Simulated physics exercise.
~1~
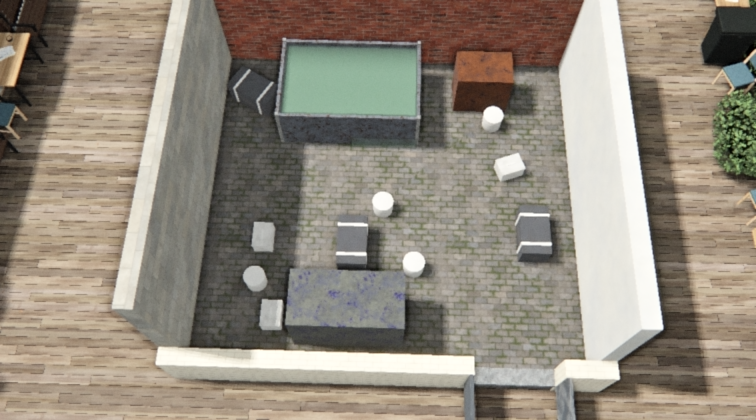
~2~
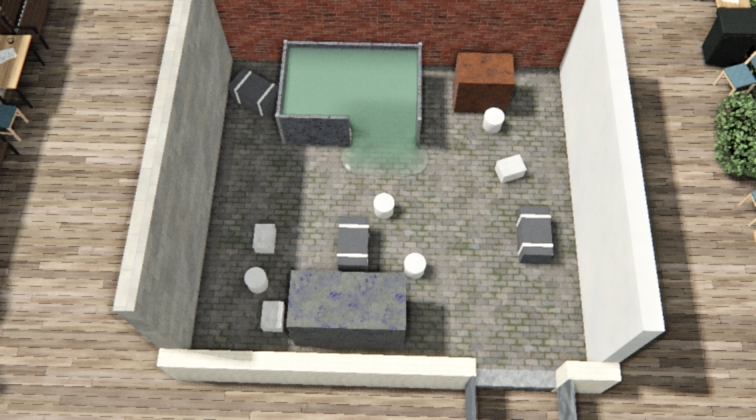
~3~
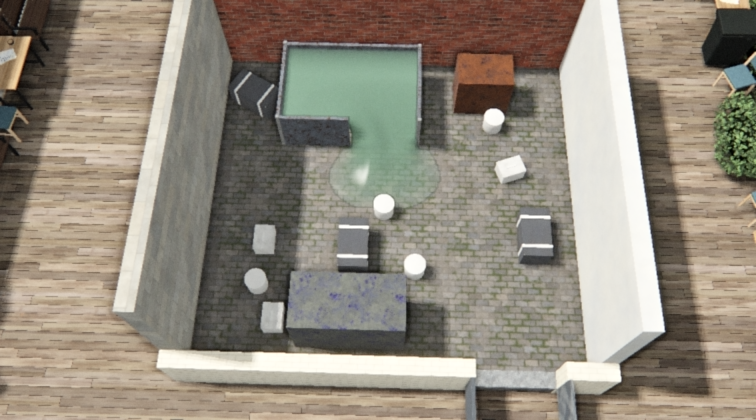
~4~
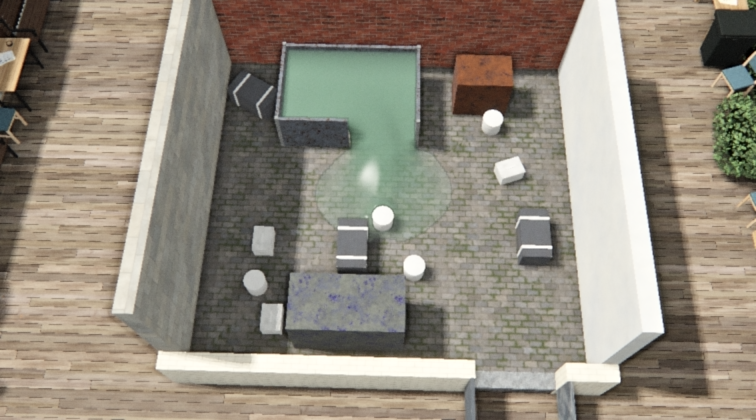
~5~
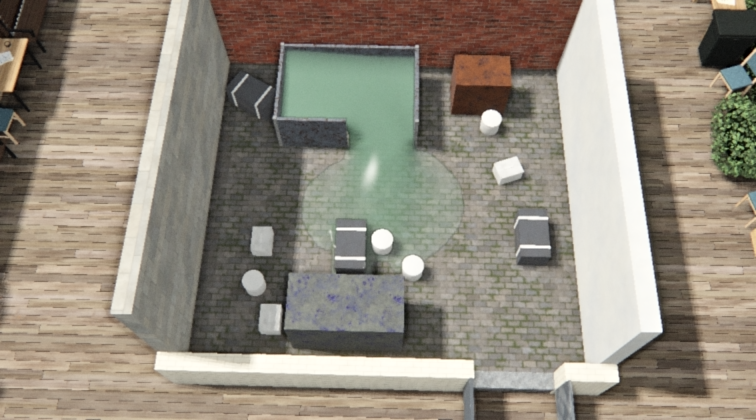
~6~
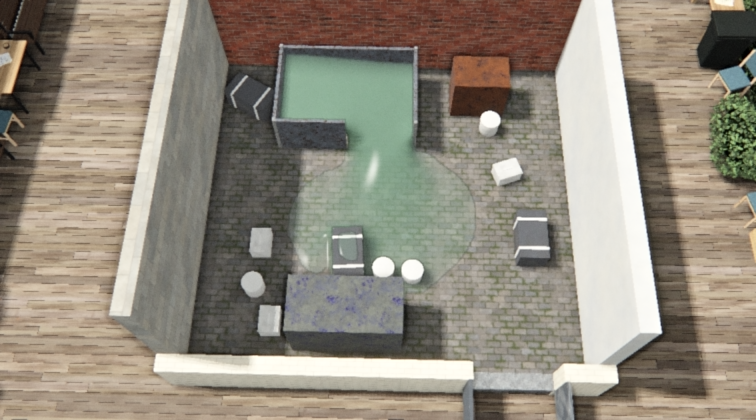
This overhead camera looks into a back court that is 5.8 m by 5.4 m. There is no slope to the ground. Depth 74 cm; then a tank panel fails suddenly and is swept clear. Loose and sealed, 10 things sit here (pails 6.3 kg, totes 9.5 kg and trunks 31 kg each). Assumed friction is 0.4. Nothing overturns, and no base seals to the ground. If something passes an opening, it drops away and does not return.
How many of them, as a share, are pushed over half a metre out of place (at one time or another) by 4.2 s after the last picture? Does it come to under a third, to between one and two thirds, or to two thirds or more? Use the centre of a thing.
Two thirds or more.
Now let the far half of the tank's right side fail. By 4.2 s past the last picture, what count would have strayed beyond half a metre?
Count: 3.
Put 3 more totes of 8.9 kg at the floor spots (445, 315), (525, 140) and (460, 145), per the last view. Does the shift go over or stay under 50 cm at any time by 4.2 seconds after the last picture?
Each in turn ends up beyond the limit, within the limit, within the limit.
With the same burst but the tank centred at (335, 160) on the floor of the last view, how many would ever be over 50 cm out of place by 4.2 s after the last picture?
The answer would then be 6.
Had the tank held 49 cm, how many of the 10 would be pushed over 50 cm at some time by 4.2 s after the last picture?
That would make 5 of them.
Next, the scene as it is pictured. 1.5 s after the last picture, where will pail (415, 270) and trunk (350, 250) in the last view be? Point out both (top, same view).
First near (484, 363), second near (302, 252).
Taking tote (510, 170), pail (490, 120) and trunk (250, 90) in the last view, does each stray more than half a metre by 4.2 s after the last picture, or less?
Taking them in turn, the answers are smaller, smaller and smaller.
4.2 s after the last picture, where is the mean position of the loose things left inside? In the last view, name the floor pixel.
It sits at about (349, 195).
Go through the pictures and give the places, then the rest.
In the first picture, a pail at (383, 201) rests on the ground; a trunk at (352, 239) rests on the ground; 3.2 m2 under water; 0 of 10 have shifted.
In the second picture, a pail at (384, 203) rests on the ground; a trunk at (353, 241), on the bottom; 3.8 m2 under water; 0 of 10 have shifted.
In the third picture, a pail at (384, 204), on the bottom; a trunk at (353, 241) rests on the ground; 4.8 m2 under water; 0 of 10 have shifted.
In the fourth picture, a pail at (383, 216) rests on the ground, 19 cm from its start; a trunk at (352, 243), on the bottom; water covers 5.9 m2; 1 of 10 have shifted.
In the fifth picture, a pail at (382, 239), on the bottom, 59 cm from its start; a trunk at (351, 244) rests on the ground; water covers 7.3 m2; 1 of 10 have shifted.
In the sixth picture, a pail at (383, 267) rests on the ground, 102 cm from its start; a trunk at (348, 251) rests on the ground, 12 cm from its start; 8.7 m2 under water; 2 of 10 have shifted.
Then, 0.4 s after the last picture 2 of 10 are over 50 cm from their spots; 1 afloat.
Then, 1.5 s after the last picture 4 of 10 are over 50 cm from their spots; 3 afloat.
Then, 2.8 s after the last picture 5 of 10 are over 50 cm from their spots; 2 afloat.
Then, 4.2 s after the last picture 6 of 10 are over 50 cm from their spots, and 7 have been at some point; 2 afloat.
